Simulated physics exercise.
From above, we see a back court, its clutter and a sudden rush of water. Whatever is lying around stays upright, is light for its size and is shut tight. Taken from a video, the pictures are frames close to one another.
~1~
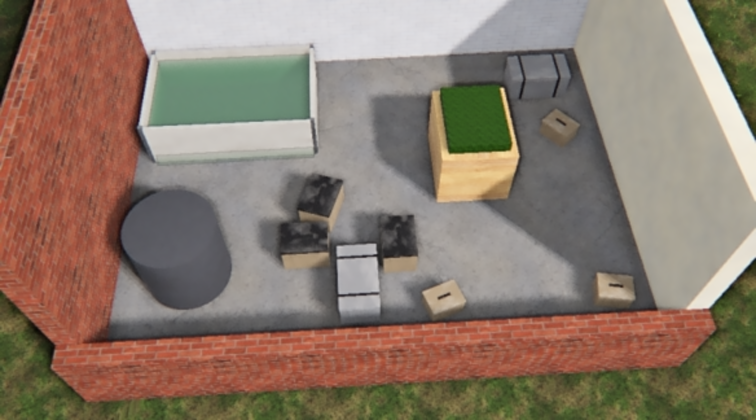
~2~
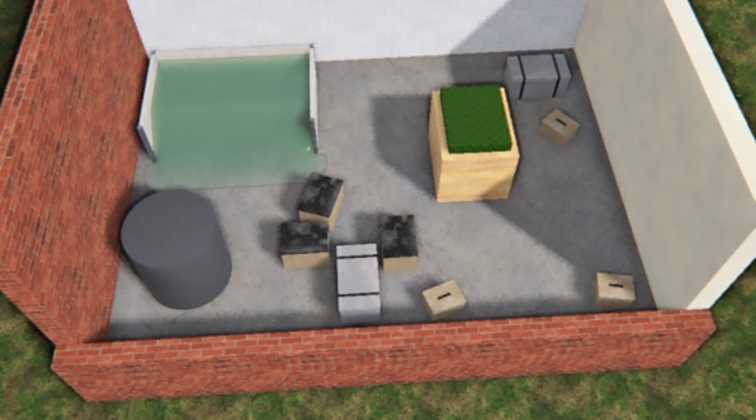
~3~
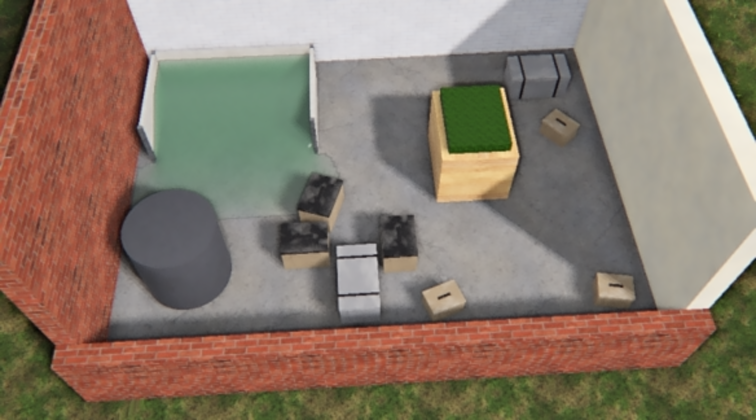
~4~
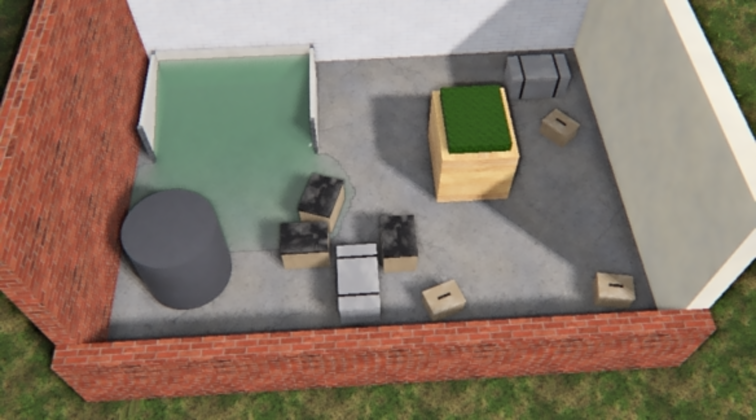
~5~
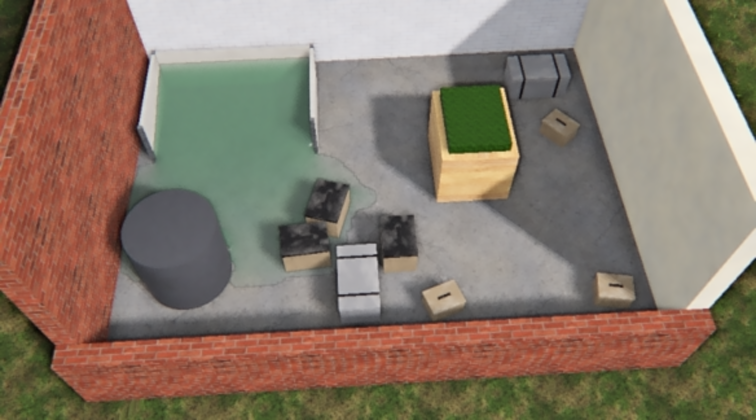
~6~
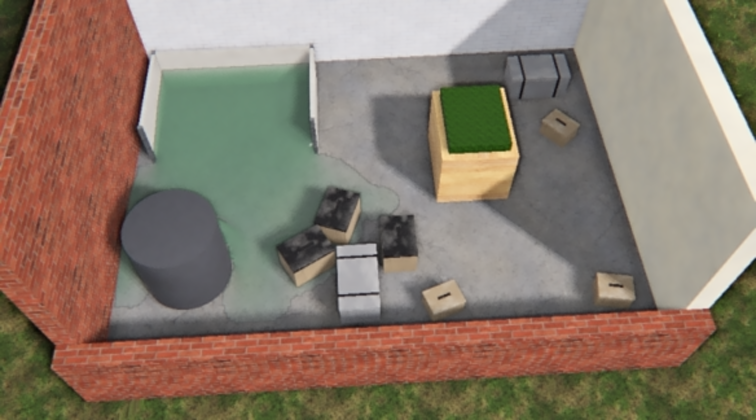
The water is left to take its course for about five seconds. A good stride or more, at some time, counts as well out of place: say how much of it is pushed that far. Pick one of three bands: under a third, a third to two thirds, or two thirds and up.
Two thirds and up.
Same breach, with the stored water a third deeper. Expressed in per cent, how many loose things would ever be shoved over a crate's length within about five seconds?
By my count, 100 %.
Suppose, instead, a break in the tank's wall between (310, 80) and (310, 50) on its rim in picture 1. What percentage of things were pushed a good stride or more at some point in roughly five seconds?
Close to 40 in a hundred.
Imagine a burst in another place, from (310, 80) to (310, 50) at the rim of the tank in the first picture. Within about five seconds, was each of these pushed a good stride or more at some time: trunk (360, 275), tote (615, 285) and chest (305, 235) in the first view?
The first: Never got that far; the second: Got that far; the third: Never got that far.
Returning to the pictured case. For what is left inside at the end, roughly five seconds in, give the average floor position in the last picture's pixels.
I'd put it at roughly (569, 177).
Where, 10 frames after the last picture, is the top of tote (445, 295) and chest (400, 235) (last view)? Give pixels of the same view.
Near (472, 292) and (460, 248).
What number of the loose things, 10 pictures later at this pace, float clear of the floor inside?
Tally: 1.
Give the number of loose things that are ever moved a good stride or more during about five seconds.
My count comes to 6.
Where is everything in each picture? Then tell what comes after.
A chest at (321, 194) rests on the ground; a chest at (304, 237), on the bottom; 0 of 8 have shifted, in the first picture.
A chest at (321, 194) rests on the ground; a chest at (304, 237), on the bottom; 0 of 8 have shifted, in the second picture.
A chest at (321, 194) rests on the ground; a chest at (304, 237) rests on the ground; 0 of 8 have shifted, in the third picture.
A chest at (321, 194) rests on the ground; a chest at (304, 237), on the bottom; 0 of 8 have shifted, in the fourth picture.
A chest at (328, 200), on the bottom, close to its start; a chest at (305, 238) rests on the ground; 1 of 8 have shifted, in the fifth picture.
A chest at (338, 208), on the bottom, close to its start; a chest at (306, 248) rests on the ground, close to its start; 2 of 8 have shifted, in the sixth picture.
A moment on, 2 of 8 are well off their spots; 0 afloat.
Next, 4 of 8 are well off their spots; 1 afloat.
Later, 5 of 8 are well off their spots; 2 afloat.
In the end, 6 of 8 are well off their spots, and 6 have been at some point; 4 afloat.
